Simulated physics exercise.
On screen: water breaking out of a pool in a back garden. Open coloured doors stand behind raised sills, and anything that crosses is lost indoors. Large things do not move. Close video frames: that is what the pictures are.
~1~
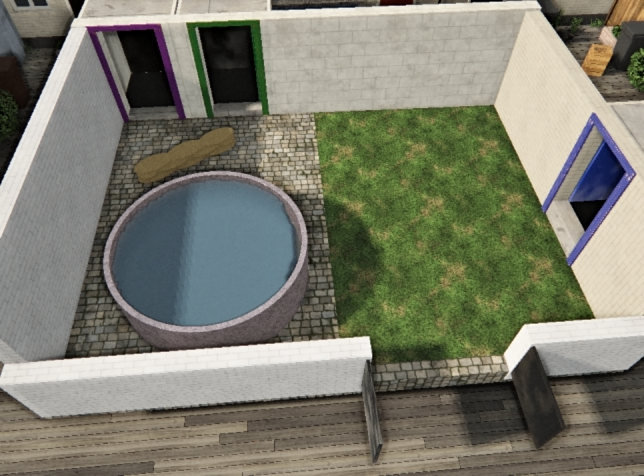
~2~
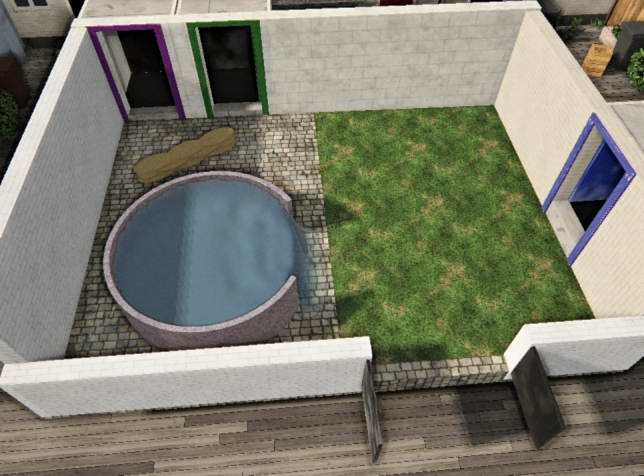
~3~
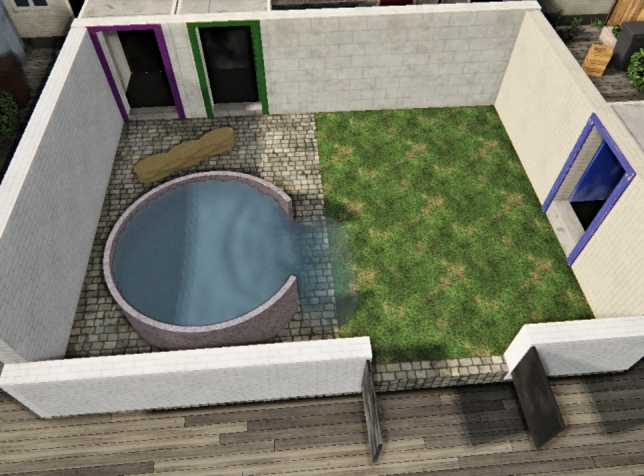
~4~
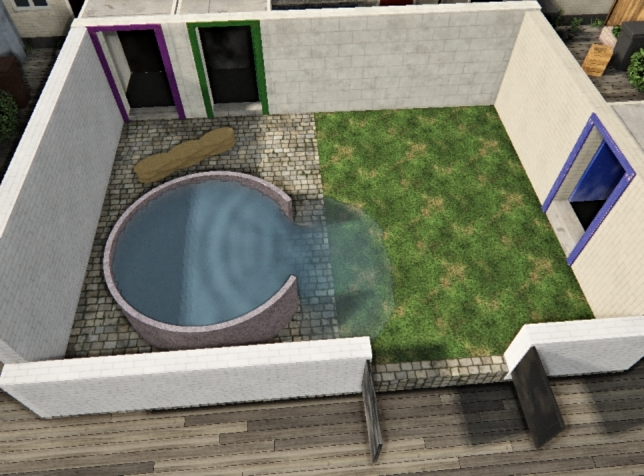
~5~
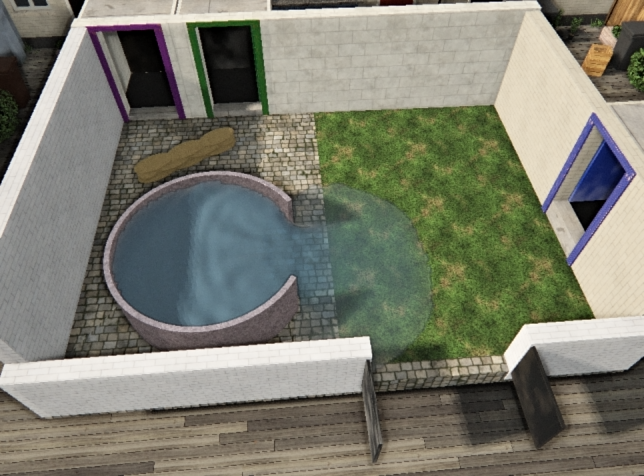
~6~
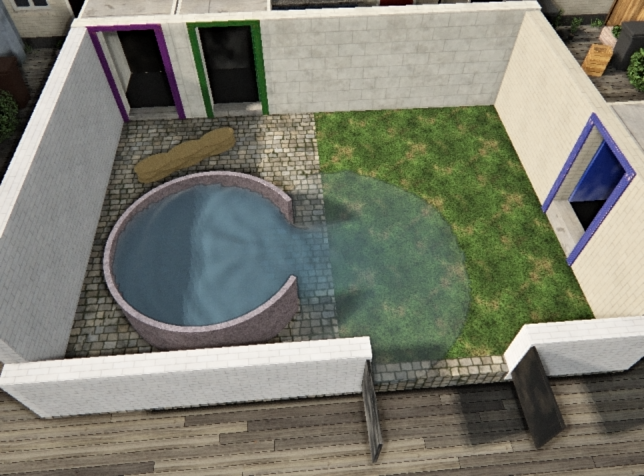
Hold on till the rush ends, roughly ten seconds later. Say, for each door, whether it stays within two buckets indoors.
As I see it, most likely the blue door will not exceed two buckets. Most likely the purple door will not exceed two buckets. Most likely the green door will not exceed two buckets.
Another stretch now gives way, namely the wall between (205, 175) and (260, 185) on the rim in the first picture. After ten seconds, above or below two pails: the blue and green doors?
As it plays out, the blue door remains below and the green door rises above.
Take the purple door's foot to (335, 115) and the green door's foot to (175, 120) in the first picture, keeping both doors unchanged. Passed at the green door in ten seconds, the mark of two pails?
Note: Green door lets in too little.
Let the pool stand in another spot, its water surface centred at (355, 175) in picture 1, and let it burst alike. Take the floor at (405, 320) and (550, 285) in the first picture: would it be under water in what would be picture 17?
Bone-dry, soaked.
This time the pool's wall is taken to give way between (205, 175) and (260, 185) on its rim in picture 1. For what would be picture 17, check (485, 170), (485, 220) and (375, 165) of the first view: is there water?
In the order given: Untouched, untouched and swamped.
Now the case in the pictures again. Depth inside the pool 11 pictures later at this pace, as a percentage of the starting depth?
That comes to about 52 per cent.
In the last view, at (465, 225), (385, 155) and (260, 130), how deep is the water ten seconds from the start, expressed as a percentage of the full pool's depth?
First 14, next 12, last 6 in a hundred.
A moment on, water covers 35 % of the floor; the blue door not reached, the purple door not reached, the green door not reached.
Next, water covers 50 % of the floor; the blue door wet at the sill, nothing in, the purple door not reached, the green door not reached.
Then, water covers 60 % of the floor; the blue door wet at the sill, nothing in, the purple door not reached, the green door not reached.
Later, water covers 65 % of the floor; the blue door wet at the sill, nothing in, the purple door not reached, the green door not reached.
In the end, water covers 90 % of the floor; the blue door wet at the sill, nothing in, the purple door wet at the sill, nothing in, the green door wet at the sill, nothing in.
